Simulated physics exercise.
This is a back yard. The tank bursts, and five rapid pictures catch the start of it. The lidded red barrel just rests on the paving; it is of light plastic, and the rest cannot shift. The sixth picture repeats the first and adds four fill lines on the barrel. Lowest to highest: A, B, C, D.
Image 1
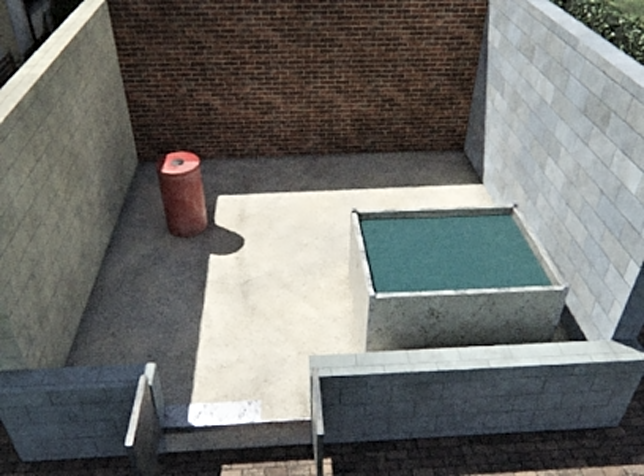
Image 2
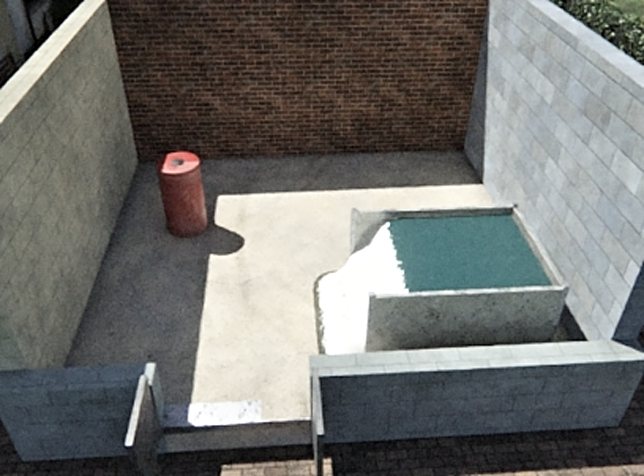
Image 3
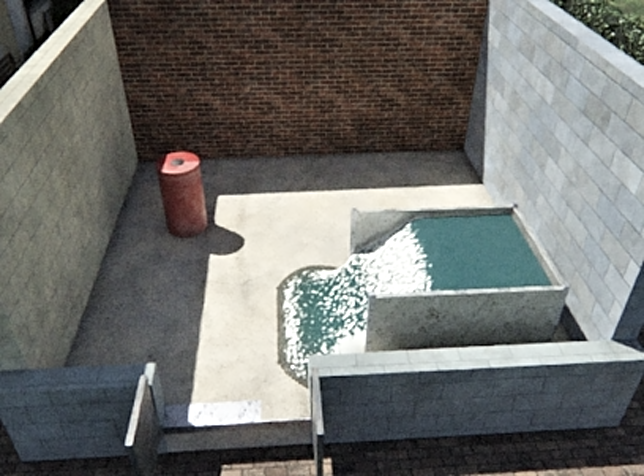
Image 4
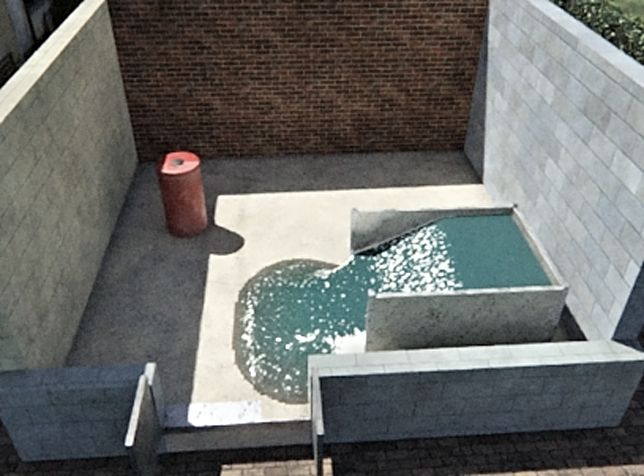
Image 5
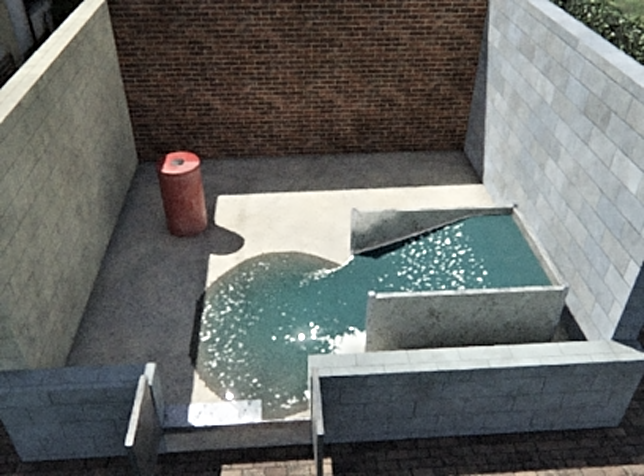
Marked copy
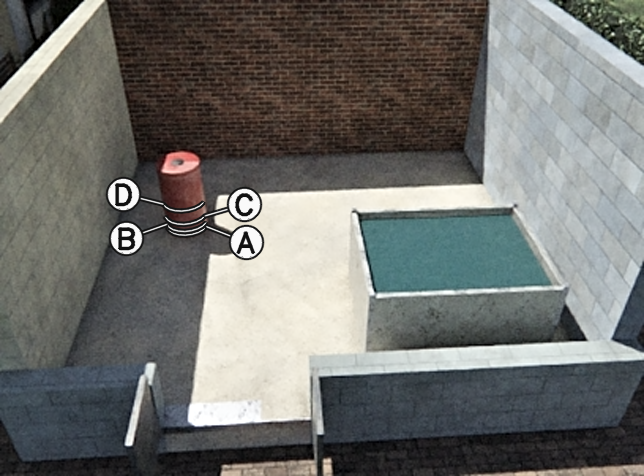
Water pours from the open left side of a tank and spreads across the yard.
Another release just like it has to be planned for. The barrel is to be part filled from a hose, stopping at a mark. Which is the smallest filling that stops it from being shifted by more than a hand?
D.
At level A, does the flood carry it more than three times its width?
Yes, it does.
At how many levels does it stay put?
One of the four.
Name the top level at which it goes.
Here it is level C.
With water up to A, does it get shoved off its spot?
Yes, it does.
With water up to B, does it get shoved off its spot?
Yes.
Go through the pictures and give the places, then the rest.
Lid of the red barrel at (178, 163); tank full, its middle at (449, 253); open gate at (233, 363).
Water covers 3 % of the ground and is seen nearest the barrel at (322, 284).
Water covers 6 % of the ground and is seen nearest the barrel at (298, 274).
Water covers 10 % of the ground and is seen nearest the barrel at (259, 277).
Lid of the red barrel at (178, 163); water covers 15 % of the ground and is seen nearest the barrel at (242, 267).
On the marked copy, A at (185, 235); B at (184, 231); C at (183, 224); D at (181, 211); from the bottom up A, B, C, D.
With A, it is pushed about 7 times its own width away.
With B, it is pushed about 5 times its own width away.
With C, it is pushed about half its own width away.
With D, it does not move.
